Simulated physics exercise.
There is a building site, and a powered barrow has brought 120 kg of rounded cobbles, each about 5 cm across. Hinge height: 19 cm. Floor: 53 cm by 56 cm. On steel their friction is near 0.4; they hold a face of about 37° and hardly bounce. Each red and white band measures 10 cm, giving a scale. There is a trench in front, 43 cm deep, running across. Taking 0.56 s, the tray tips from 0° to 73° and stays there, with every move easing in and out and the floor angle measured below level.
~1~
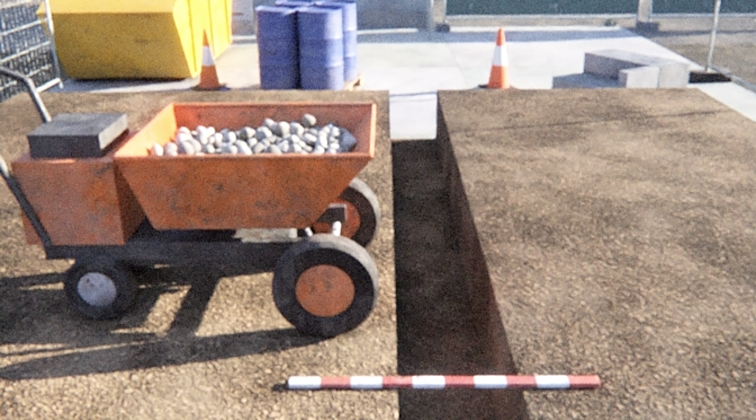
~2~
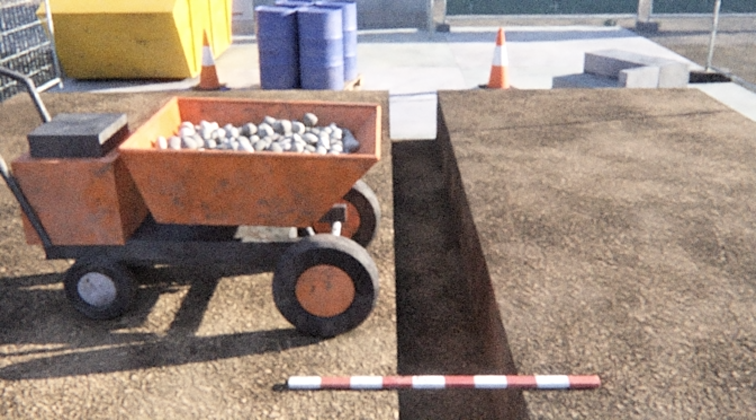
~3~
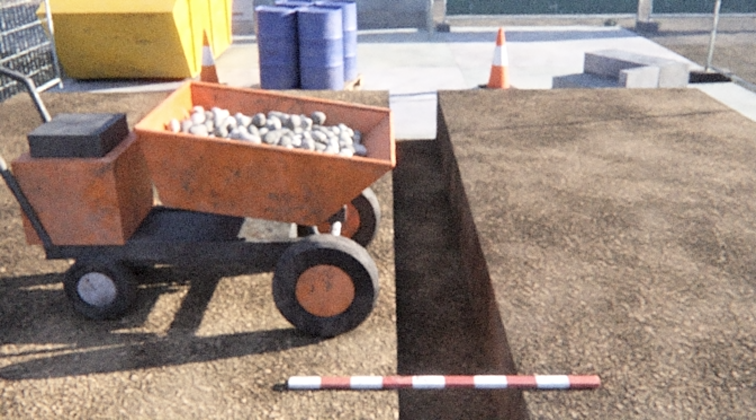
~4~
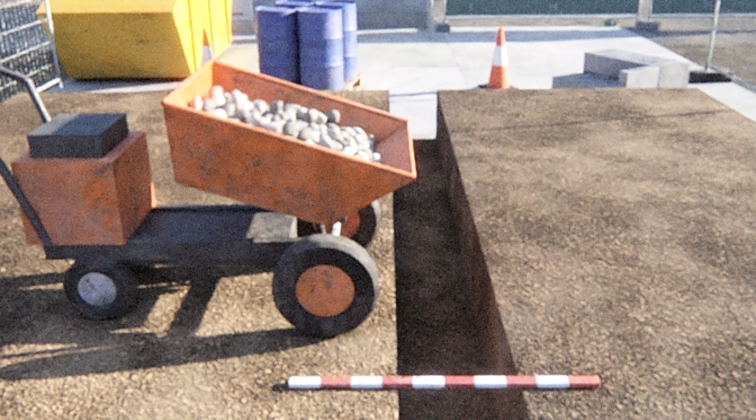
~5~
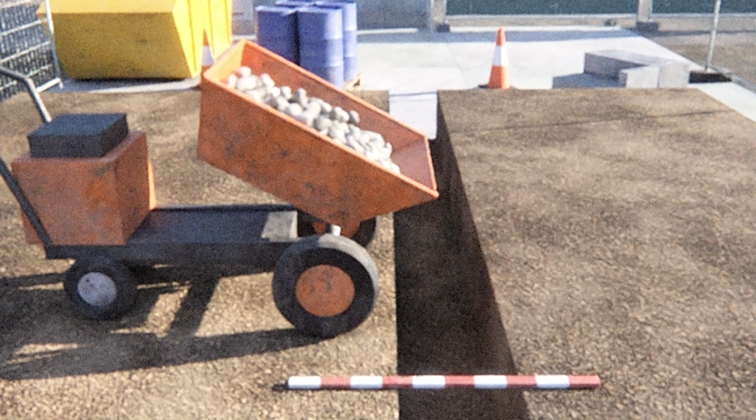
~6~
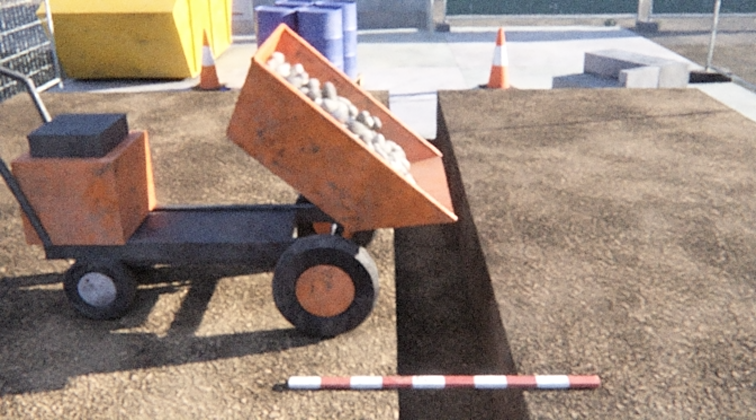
On a building site, a powered barrow with an orange tray of rounded grey and white cobbles stands to the left of a narrow trench. The tray begins almost level, then its left end rises steadily while its right lip lowers over the trench, until it slants steeply, the stones still inside.
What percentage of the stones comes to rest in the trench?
About 23 per cent.
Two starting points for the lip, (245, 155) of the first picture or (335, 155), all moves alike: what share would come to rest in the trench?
It comes to about 95 and 50 in a hundred.
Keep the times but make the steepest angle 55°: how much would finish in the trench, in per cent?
I'd expect around 20 in a hundred.
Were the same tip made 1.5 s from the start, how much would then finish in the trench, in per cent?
Something close to 45 per cent.
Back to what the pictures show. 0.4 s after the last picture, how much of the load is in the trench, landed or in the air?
Close to 5 per cent has got there by then.
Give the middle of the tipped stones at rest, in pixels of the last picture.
I'd point to around (564, 286).
Then, 0.1 s after the last picture the floor is at 62°, 100 % in the tray; the foremost stones are at (448, 228).
Then, 0.4 s after the last picture the floor is at 73°, 71 % in the tray, 6 % in the trench, 23 % past the trench; the foremost stones are at (550, 277).
Then, 0.7 s after the last picture the floor is at 73°, 6 % in the tray, 16 % in the trench, 78 % past the trench; the foremost stones are past the picture's edge.
Then, 2.7 s after the last picture the floor is at 73°, 0 % in the tray, 23 % in the trench, 77 % past the trench; the foremost stones are past the picture's edge.
